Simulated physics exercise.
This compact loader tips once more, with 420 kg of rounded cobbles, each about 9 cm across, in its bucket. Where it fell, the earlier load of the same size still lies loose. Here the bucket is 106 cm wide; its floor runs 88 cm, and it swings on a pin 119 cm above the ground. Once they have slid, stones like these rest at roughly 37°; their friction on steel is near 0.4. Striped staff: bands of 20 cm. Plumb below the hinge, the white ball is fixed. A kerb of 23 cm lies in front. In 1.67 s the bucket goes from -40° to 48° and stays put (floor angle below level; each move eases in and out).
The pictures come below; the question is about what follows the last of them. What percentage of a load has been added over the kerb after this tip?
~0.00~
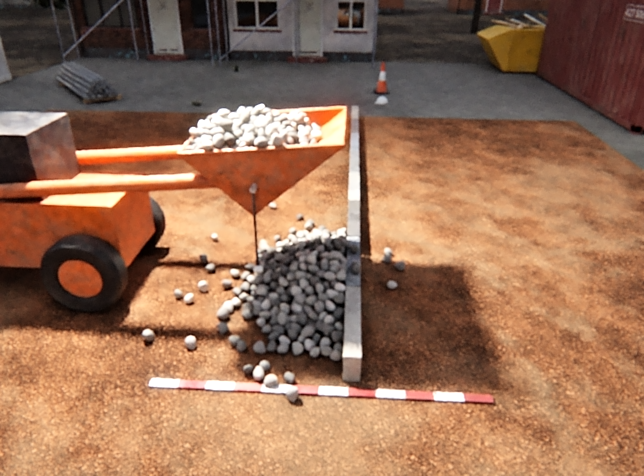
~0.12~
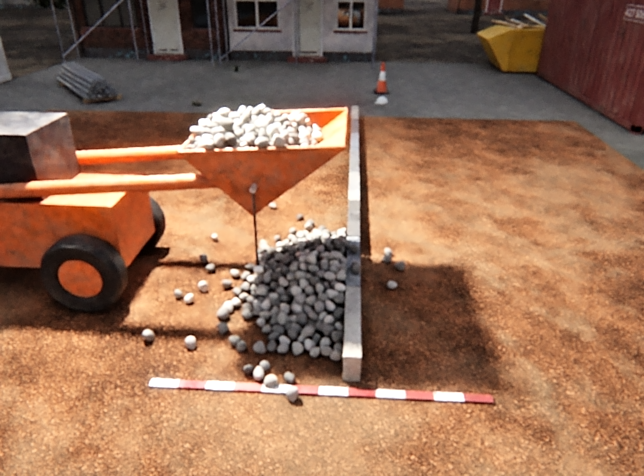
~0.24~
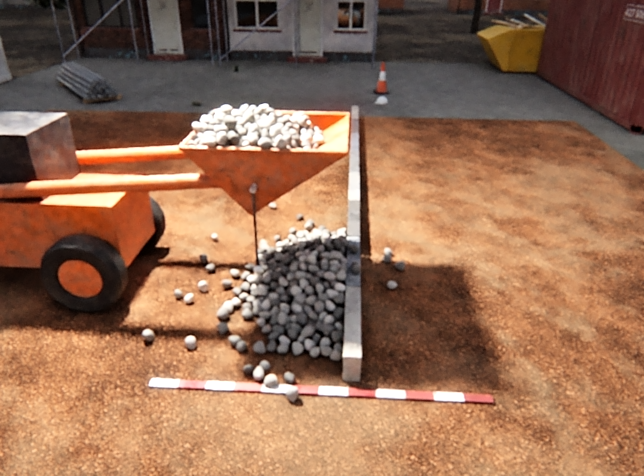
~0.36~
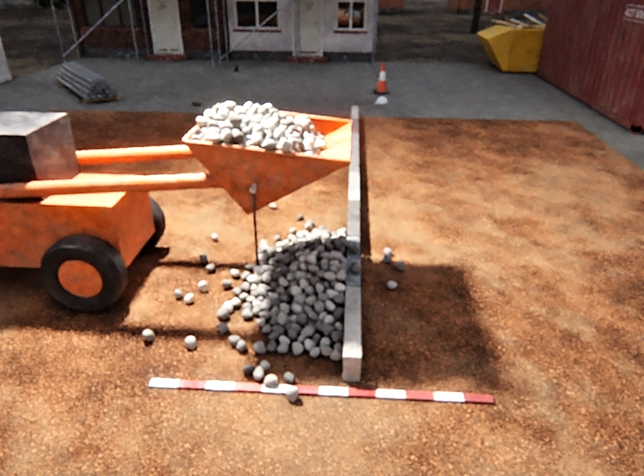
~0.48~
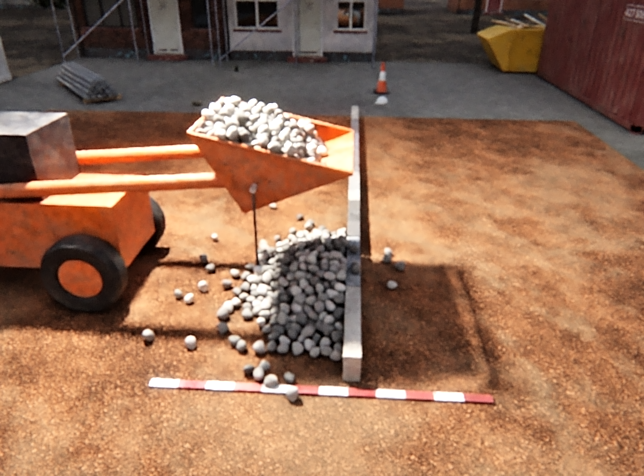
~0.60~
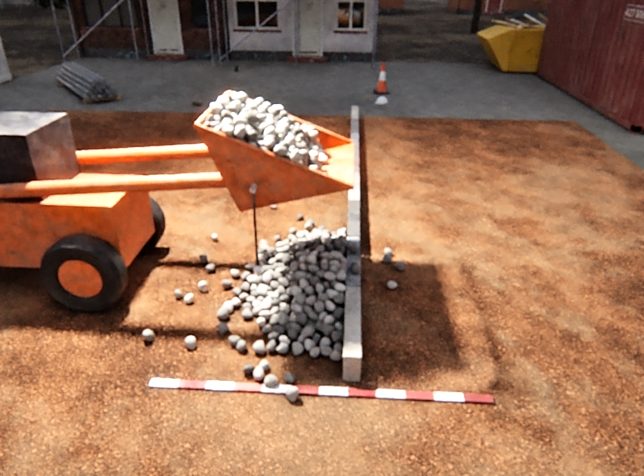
51 %.
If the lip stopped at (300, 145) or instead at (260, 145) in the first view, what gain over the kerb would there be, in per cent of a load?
Some 15 percent first and 0 percent second.
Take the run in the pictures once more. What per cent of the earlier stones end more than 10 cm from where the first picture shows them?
Estimate: 5 %, roughly.
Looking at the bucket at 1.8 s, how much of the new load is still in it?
About 15 percent.
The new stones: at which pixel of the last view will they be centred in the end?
In the last view, about pixel (365, 280).
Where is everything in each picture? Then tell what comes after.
The first frame shows lip at (344, 145), floor tilted -40°, highest stones at (258, 116). The earlier load is highest near (334, 254), 29 cm above ground level, 99 % on this side of the kerb, 1 % over the kerb.
The second frame shows lip at (345, 147), floor tilted -39°, highest stones at (254, 116); the stones move at 0.1 m/s on average.
The third frame shows lip at (348, 153), floor tilted -35°, highest stones at (243, 115); the stones move at 0.2 m/s on average.
In the fourth frame, the bucket is at -29°, its lip at (350, 162); the top of the load is at (224, 114); the stones move at 0.2 m/s on average.
In the fifth frame, the bucket is at -22°, its lip at (353, 174); the top of the load is at (225, 107); the stones move at 0.3 m/s on average.
The sixth frame shows lip at (354, 188), floor tilted -14°, highest stones at (232, 102); the stones move at 0.3 m/s on average.
After 1.2 s the floor is at 34°; in per cent of one load, 90 in the bucket, 108 on this side of the kerb, 1 over the kerb; the foremost stones are at (375, 266).
After 1.8 s the floor is at 48°; in per cent of one load, 13 in the bucket, 155 on this side of the kerb, 31 over the kerb; the foremost stones are at (442, 289).
After 2.1 s the floor is at 48°; in per cent of one load, 0 in the bucket, 151 on this side of the kerb, 48 over the kerb; the foremost stones are at (496, 286).
After 4.8 s the floor is at 48°; in per cent of one load, 0 in the bucket, 148 on this side of the kerb, 52 over the kerb; the foremost stones are at (547, 291). Net gain over the kerb, 51.
